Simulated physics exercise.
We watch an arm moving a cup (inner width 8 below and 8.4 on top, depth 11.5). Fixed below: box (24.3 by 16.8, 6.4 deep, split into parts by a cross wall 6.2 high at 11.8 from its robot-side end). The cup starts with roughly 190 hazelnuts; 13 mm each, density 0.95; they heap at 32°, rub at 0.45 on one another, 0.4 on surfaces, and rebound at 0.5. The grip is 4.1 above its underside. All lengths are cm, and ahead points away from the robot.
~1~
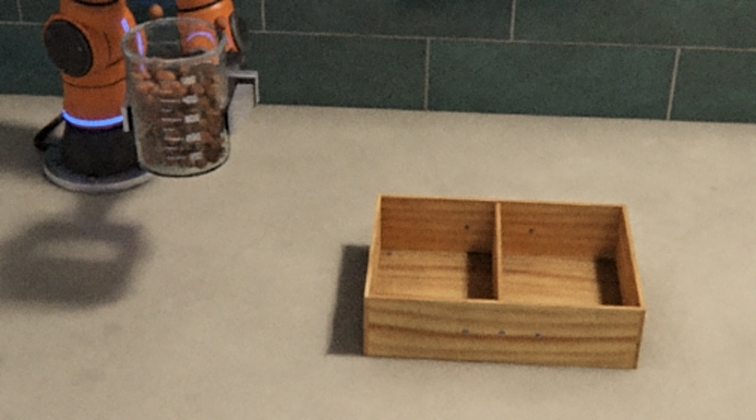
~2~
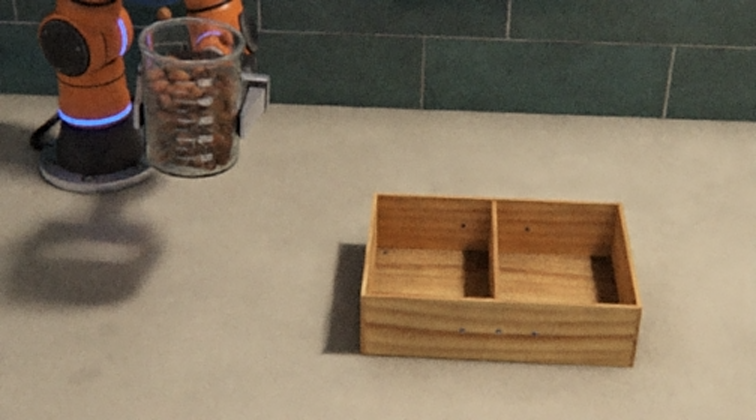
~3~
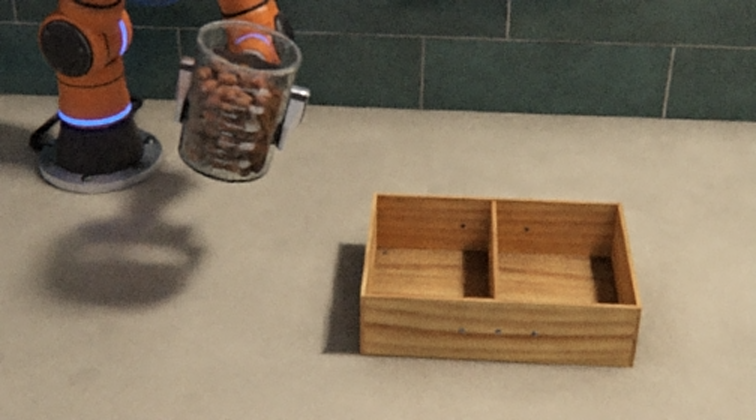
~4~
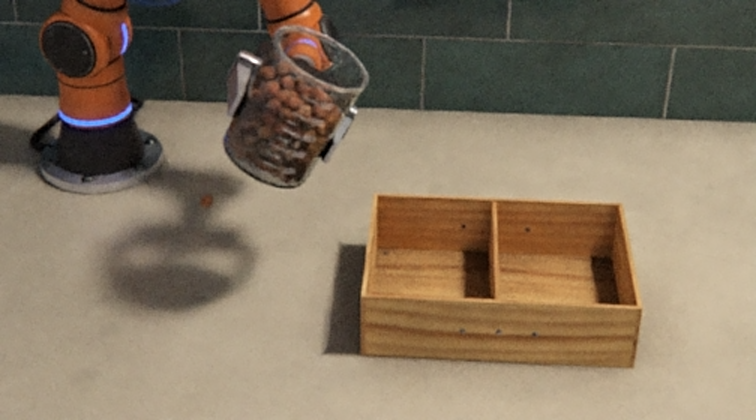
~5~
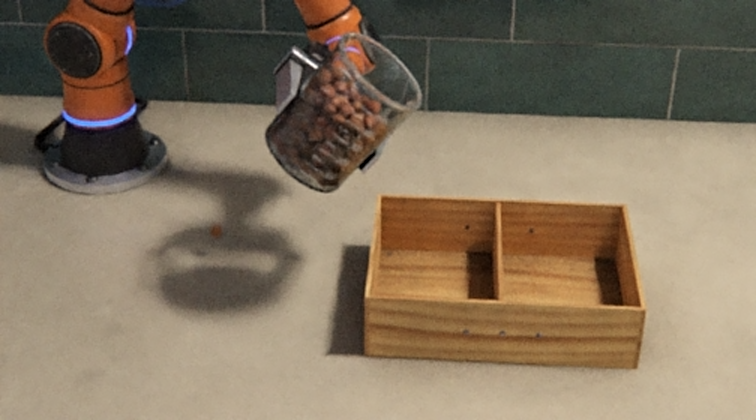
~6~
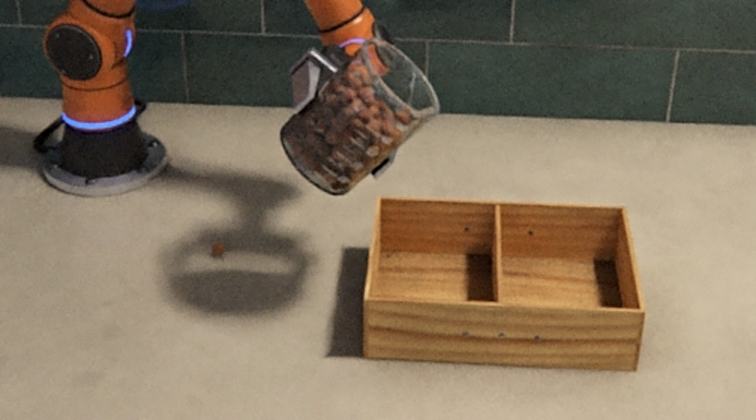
On a countertop before a green tiled wall, an orange robot arm carries a clear cup of hazelnuts rightward toward a divided wooden box, tilting it steadily to the right, while a single nut drops onto the counter.
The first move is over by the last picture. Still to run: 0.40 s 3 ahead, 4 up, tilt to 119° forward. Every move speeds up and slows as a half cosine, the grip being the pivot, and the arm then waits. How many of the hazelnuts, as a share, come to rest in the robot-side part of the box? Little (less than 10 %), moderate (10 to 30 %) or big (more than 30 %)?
A big share, more than 30 %, ends in the robot-side part of the box.
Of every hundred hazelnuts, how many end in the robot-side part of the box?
About 65 per cent.
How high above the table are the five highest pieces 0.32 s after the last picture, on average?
About 26 cm.
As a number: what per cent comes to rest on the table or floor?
About 0 per cent.
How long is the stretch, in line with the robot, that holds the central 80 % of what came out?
Some 20 cm.
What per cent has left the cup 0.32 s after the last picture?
About 0 per cent by then.
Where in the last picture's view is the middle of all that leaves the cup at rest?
Around (474, 294).
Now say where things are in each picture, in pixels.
The first frame shows the cup middle at (179, 100), level; upper third of the load around (177, 89), from x 135 to 220, top at y 15; 188 in the cup.
The second frame shows the cup middle at (192, 100), tilted 4° forward; upper third of the load around (189, 89), from x 150 to 230, top at y 15; 187 in the cup, 1 in flight or on a rim.
The third frame shows the cup middle at (236, 104), tilted 15° forward; upper third of the load around (231, 94), from x 190 to 280, top at y 65; 187 in the cup, 1 in flight or on a rim.
The fourth frame shows the cup middle at (292, 110), tilted 27° forward; upper third of the load around (287, 98), from x 205 to 335, top at y 65; 187 in the cup, 1 in flight or on a rim.
The fifth frame shows the cup middle at (341, 116), tilted 38° forward; upper third of the load around (333, 103), from x 215 to 380, top at y 70; 187 in the cup, 1 on the table or floor.
The sixth frame shows the cup middle at (357, 120), tilted 42° forward; upper third of the load around (350, 106), from x 220 to 405, top at y 75; 187 in the cup, 1 on the table or floor.
Then, 0.16 s on, tilted 69° forward, highest piece 25 above the table; 187 in the cup, 1 on the table or floor.
Then, 0.32 s on, tilted 112° forward, highest piece 27 above the table; 186 in the cup, 1 on the table or floor, 1 in flight or on a rim.
Then, 0.60 s on, tilted 119° forward, highest piece 21 above the table; 75 in the cup, 62 in the robot-side part, 33 in the far-side part, 1 on the table or floor, 17 in flight or on a rim.
Then, 1.65 s on, tilted 119° forward, highest piece 2 above the table; 119 in the robot-side part, 68 in the far-side part, 1 on the table or floor.
In the end, 119 in the robot-side part, 68 in the far-side part, 1 on the table or floor. That is 63 % in the robot-side part of the box.
